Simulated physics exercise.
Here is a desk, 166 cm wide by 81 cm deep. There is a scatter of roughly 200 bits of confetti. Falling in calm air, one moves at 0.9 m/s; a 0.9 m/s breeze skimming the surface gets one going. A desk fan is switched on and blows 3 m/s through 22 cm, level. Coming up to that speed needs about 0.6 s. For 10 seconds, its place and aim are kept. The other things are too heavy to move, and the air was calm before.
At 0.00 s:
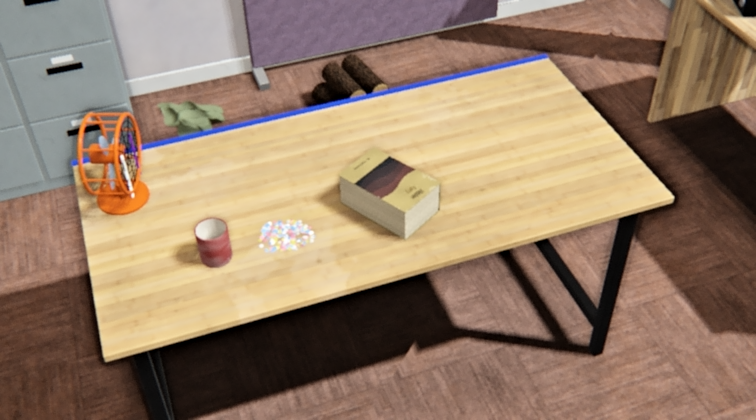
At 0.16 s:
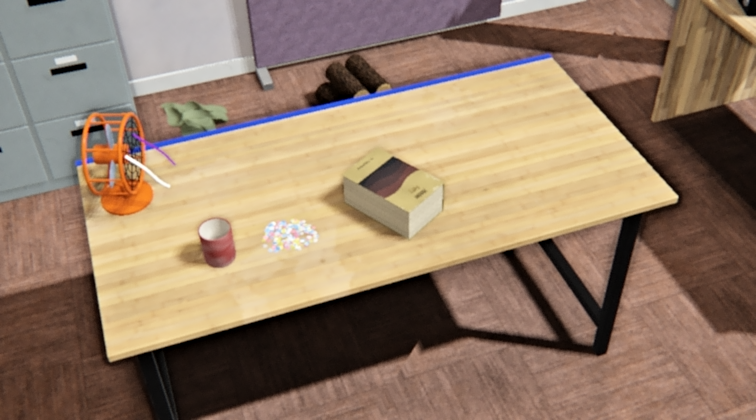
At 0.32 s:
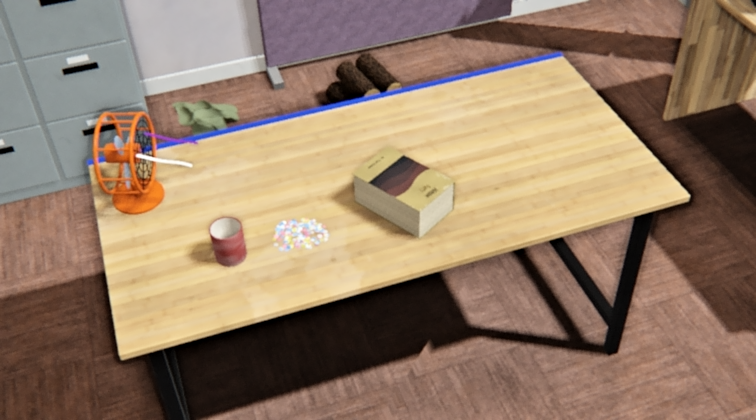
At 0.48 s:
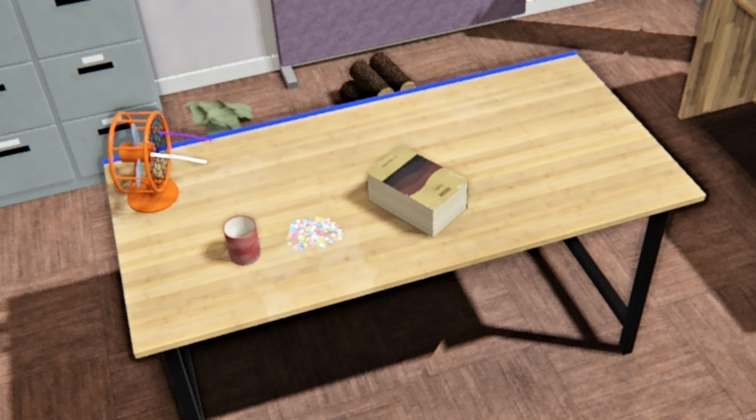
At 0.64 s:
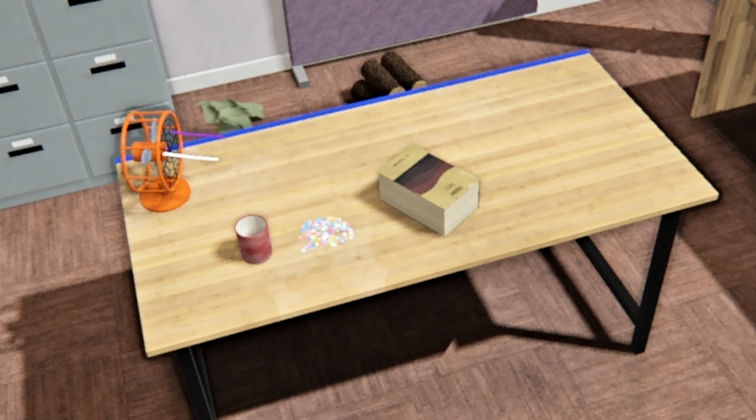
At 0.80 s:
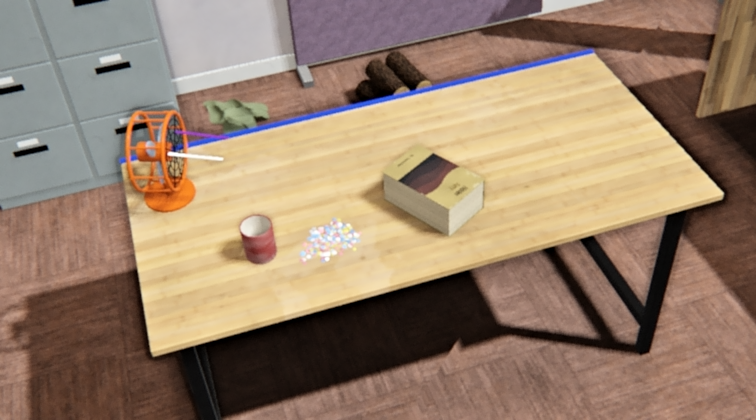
On a wooden desk with a mug and a thick book, an orange fan blew its streamers out to the right, and then the small pile of pale confetti stirred and spread slightly.
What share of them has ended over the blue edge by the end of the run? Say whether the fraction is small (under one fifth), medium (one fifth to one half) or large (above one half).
Small, under one fifth.
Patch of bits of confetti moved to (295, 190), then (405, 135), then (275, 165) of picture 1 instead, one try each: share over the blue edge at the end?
Going through the three spots in order, you'd get 0 percent, 0 percent and 0 percent.
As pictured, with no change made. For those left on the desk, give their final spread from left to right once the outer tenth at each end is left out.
Looks like some 20 cm to me.
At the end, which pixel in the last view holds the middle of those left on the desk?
The middle is around pixel (339, 265).
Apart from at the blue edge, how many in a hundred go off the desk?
Close to 40 % of them.
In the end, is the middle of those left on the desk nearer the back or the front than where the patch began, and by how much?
Moved forward, around 15 cm.
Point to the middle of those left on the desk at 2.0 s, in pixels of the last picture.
Approx. centre at (340, 270) px.
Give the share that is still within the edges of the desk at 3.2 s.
Some 60 per cent.
After 2.0 s, 0 % are over the blue edge; the middle of those still in play is near (340, 270); 86 % have settled or left.
After 3.2 s, 0 % are over the blue edge; the middle of those still in play is near (340, 270); 88 % have settled or left.
After 5.5 s, 0 % are over the blue edge; the middle of those still in play is near (340, 270); 90 % have settled or left.
After 10.0 s, at the end, 0 % are over the blue edge; the middle of those still in play is near (339, 265).
